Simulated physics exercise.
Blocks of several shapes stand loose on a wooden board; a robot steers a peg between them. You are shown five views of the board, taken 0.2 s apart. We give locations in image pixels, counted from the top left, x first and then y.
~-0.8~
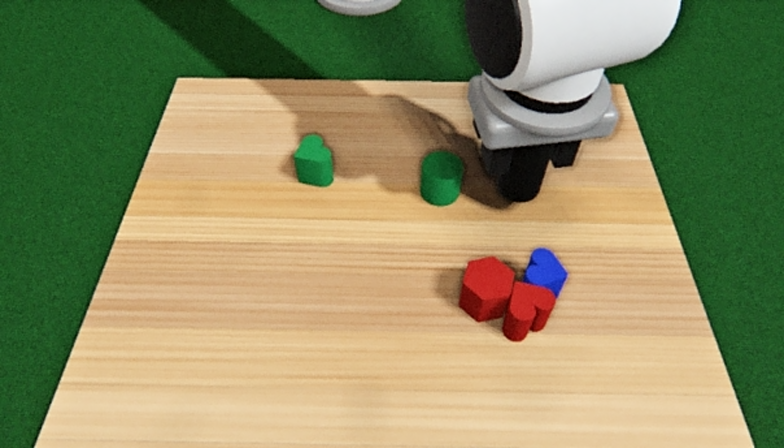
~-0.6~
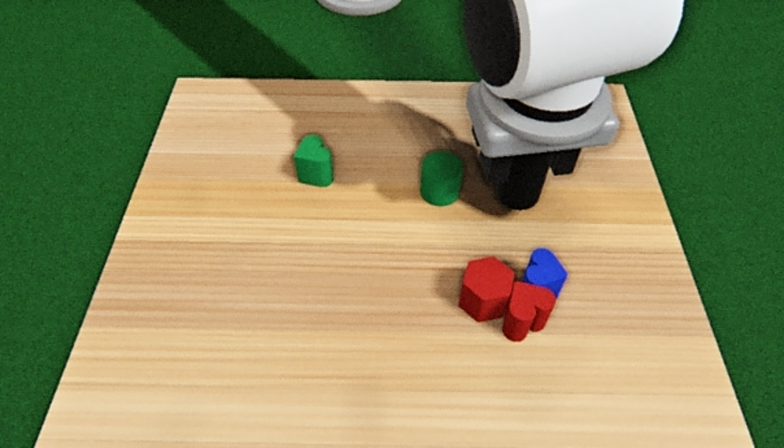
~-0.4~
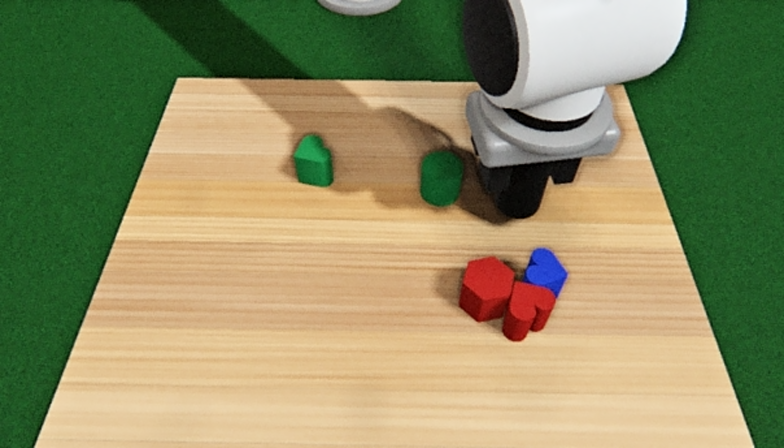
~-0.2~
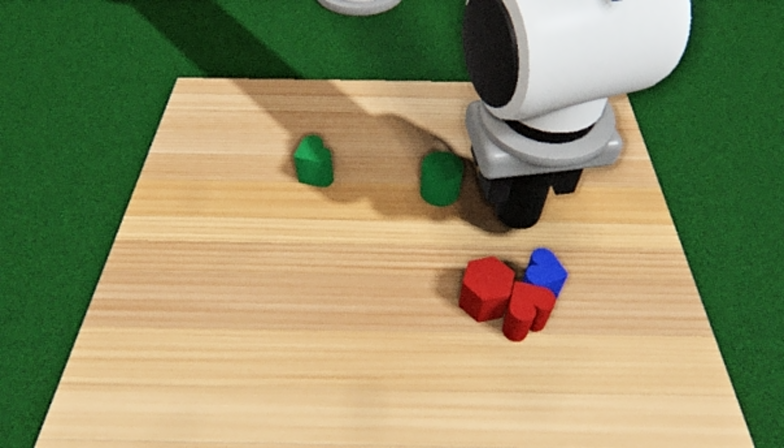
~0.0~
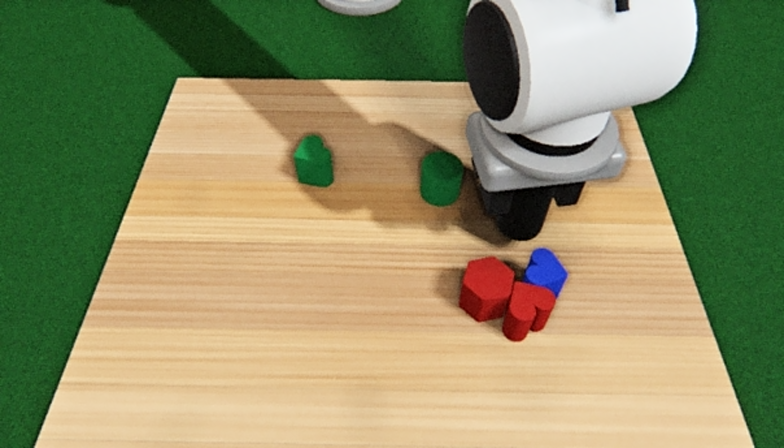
At first, a robot arm holds its dark tip beside a green round block on a wooden board, with another green block to the left and a red hexagon, red heart and blue heart grouped nearer. The arm then moves slowly toward that group, while all the blocks stay still.
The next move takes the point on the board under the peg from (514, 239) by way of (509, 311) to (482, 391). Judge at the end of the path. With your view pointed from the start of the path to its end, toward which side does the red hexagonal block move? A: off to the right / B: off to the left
The one that fits is A, off to the right.
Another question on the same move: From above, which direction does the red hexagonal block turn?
That block twists clockwise.
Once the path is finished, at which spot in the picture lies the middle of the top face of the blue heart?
Put as a pixel place, it's (560, 287).
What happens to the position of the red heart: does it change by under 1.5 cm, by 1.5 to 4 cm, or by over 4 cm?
The answer here is over 4 cm.
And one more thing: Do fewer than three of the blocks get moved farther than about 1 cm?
I believe not.
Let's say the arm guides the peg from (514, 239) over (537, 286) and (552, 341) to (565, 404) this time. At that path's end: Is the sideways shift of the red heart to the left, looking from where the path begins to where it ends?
Going by the path, no.
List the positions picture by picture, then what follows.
The first picture shows tip of the peg at (518, 188), middles of tops, green circle at (443, 165), red hexagonal block at (489, 277), red heart at (530, 300), blue heart at (545, 267).
The second picture shows peg at (517, 195), nothing pushed.
The third picture shows peg at (517, 204), nothing pushed.
The fourth picture shows peg at (517, 213), nothing pushed.
The fifth picture shows peg at (519, 225), green circle at (443, 165), red hexagonal block at (489, 277), red heart at (530, 300), blue heart at (545, 267).
What follows on the original path. One third of the way, peg at (519, 274); red hexagonal block at (483, 285), turned 15° clockwise; red heart at (532, 307), turned 20° clockwise; blue heart at (560, 282).
Two thirds of the way, peg at (505, 324); red hexagonal block at (456, 308), turned 55° clockwise; red heart at (540, 349), turned 50° anticlockwise; blue heart at (560, 287), turned 15° anticlockwise.
At the end, peg at (486, 380); green circle unmoved; red hexagonal block at (453, 310), turned 65° clockwise; red heart at (544, 365), turned 80° anticlockwise; blue heart at (560, 287), turned 15° anticlockwise.
